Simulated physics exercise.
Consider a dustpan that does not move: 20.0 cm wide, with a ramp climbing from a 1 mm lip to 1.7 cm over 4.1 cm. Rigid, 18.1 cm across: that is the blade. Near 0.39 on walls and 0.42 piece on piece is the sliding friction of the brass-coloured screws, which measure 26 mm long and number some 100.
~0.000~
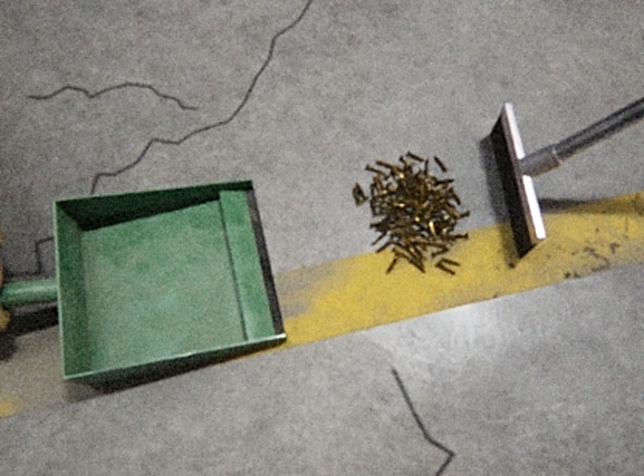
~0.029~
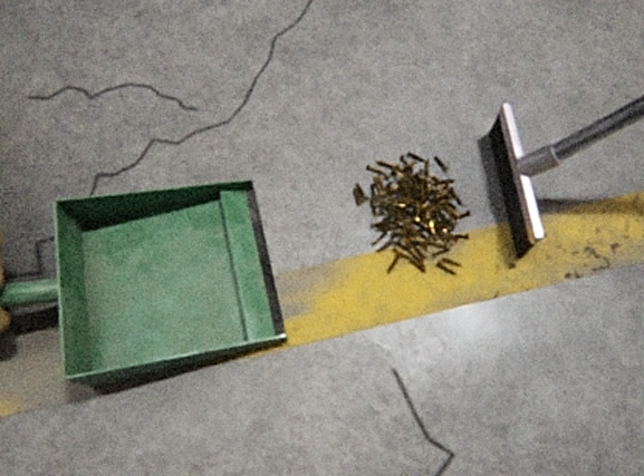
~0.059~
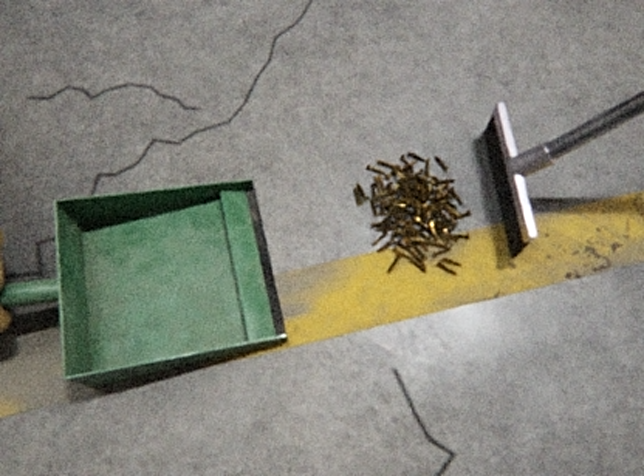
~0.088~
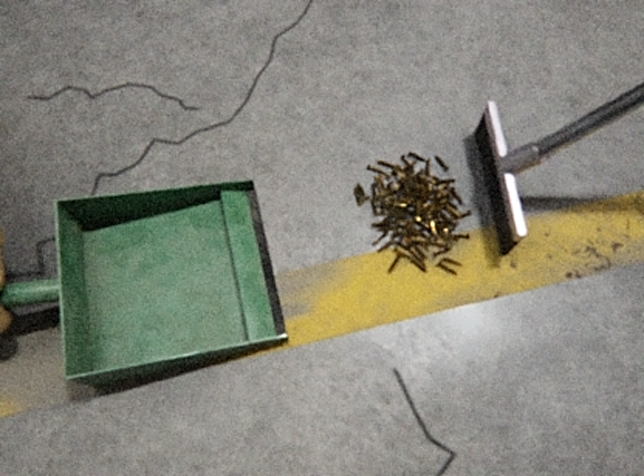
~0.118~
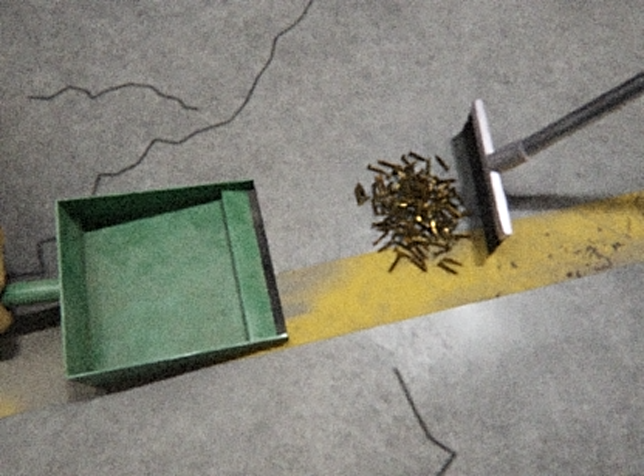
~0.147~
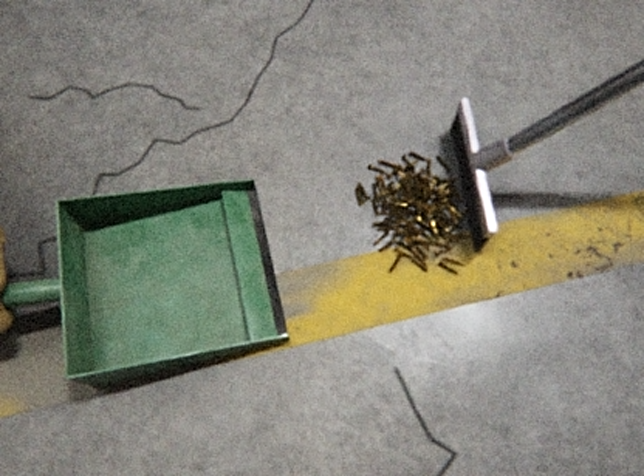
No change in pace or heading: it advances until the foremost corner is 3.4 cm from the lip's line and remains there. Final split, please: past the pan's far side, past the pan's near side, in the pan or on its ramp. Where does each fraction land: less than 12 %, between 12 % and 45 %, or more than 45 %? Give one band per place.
Far side, between 12 % and 45 %; near side, less than 12 %; pan, less than 12 %.
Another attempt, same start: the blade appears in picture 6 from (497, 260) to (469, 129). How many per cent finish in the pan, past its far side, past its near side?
Split: Pan = 5, far = 10, near = 5.
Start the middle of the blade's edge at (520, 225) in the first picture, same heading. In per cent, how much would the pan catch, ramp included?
The pan and its ramp would take some 5 per cent.
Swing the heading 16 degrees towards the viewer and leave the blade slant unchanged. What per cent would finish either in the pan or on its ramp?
About 15 percent would end up there.
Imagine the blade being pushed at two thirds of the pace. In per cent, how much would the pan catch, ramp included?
In that case roughly 0 percent.
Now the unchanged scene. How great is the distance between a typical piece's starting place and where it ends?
18 cm or thereabouts.
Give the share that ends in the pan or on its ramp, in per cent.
I'd say close to 5 per cent.
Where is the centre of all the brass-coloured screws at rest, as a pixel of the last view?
After settling, the middle sits near (275, 204).
After 0.35 s, middle of the blade 15 cm from the lip; 0 % over the lip, far side 15 %, near side 0 %.
After 0.48 s, middle of the blade 8 cm from the lip; 0 % over the lip, far side 25 %, near side 0 %.
After 0.74 s, middle of the blade 5 cm from the lip; 5 % over the lip, far side 35 %, near side 5 %.
At rest (1.3 s), far side 35 %, near side 5 %, pan 5 %, in front of the lip or behind the blade 55 %.
